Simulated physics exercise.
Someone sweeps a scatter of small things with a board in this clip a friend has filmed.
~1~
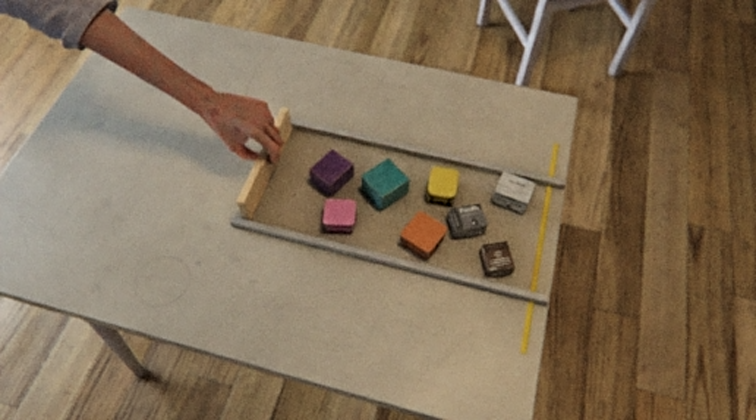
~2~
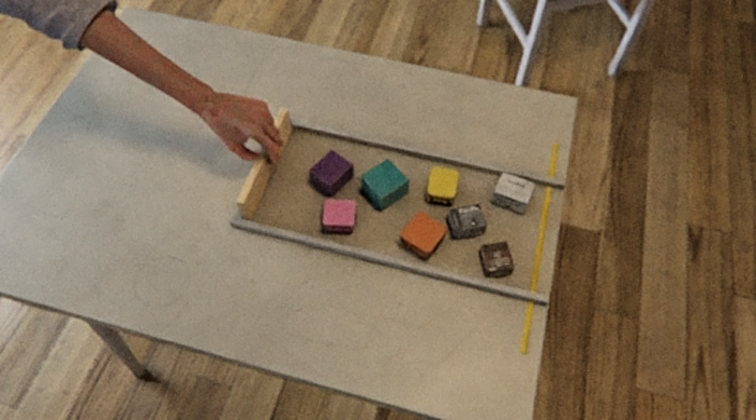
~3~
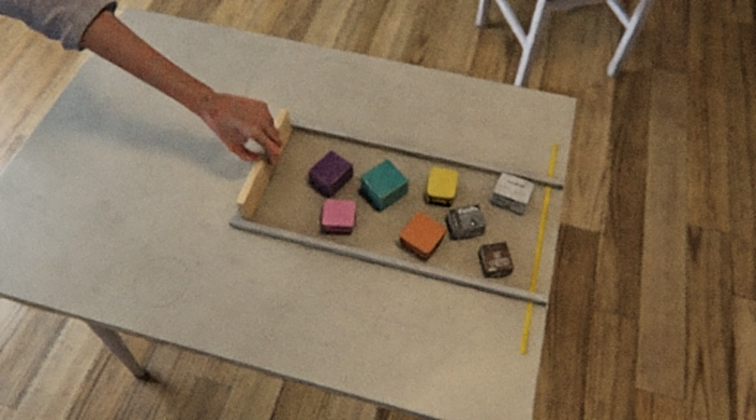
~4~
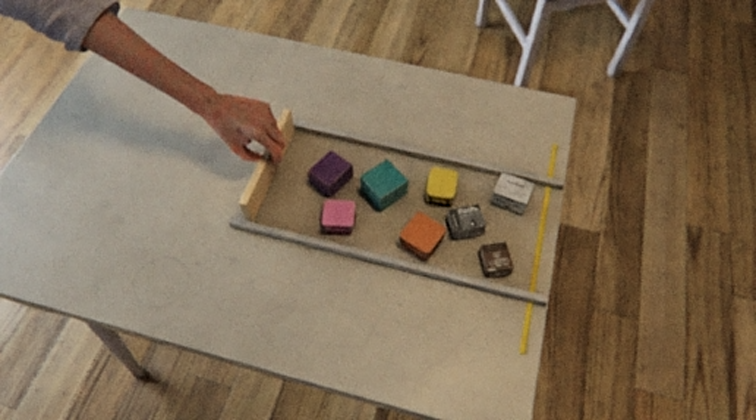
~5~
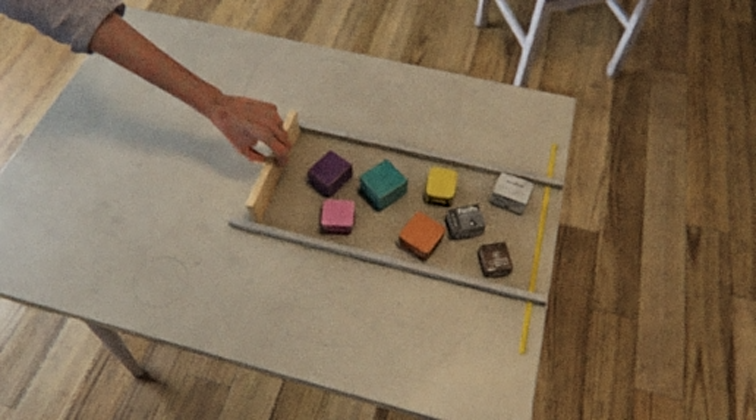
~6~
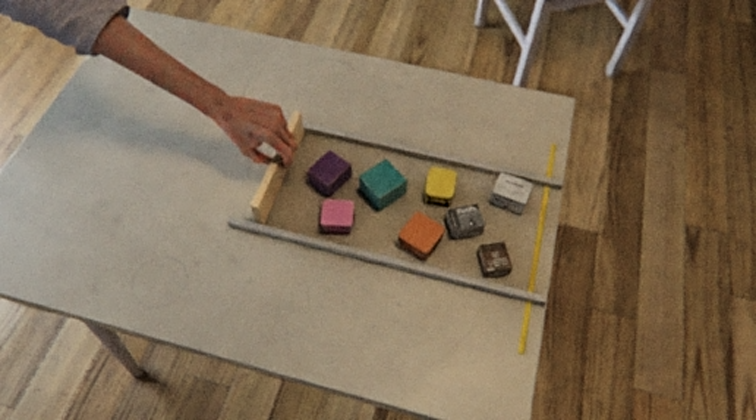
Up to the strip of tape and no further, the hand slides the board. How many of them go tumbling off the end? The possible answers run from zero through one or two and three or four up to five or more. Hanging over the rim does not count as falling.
What falls is five pieces or more.
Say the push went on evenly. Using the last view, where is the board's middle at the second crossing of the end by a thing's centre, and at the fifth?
About (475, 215), then (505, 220).
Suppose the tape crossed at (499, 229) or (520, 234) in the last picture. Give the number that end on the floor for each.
Try by try, 4 and 6.
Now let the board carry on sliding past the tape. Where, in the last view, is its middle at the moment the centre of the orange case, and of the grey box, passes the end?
Near (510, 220) in the first case, near (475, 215) in the other.
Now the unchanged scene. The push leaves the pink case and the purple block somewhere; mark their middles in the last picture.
You'll find the pink case at roughly (551, 272) and the purple block at roughly (558, 224).
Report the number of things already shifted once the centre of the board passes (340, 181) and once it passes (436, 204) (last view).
The counts are 3 and 8.
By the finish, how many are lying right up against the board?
It ends up touching 2.
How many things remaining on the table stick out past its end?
I'd say 2 of them.
Early on, none off yet; white box at rest near (511, 193); brown box at rest near (495, 259); grey box at rest near (465, 222).
A while later, none off yet; white box travelled about its own width near (566, 200); brown box travelled about its own width near (518, 269); grey box travelled well along near (526, 236).
Finally, the number that fall off is five or more; lost, turquoise block, orange case, yellow case, grey box, brown box and white box.
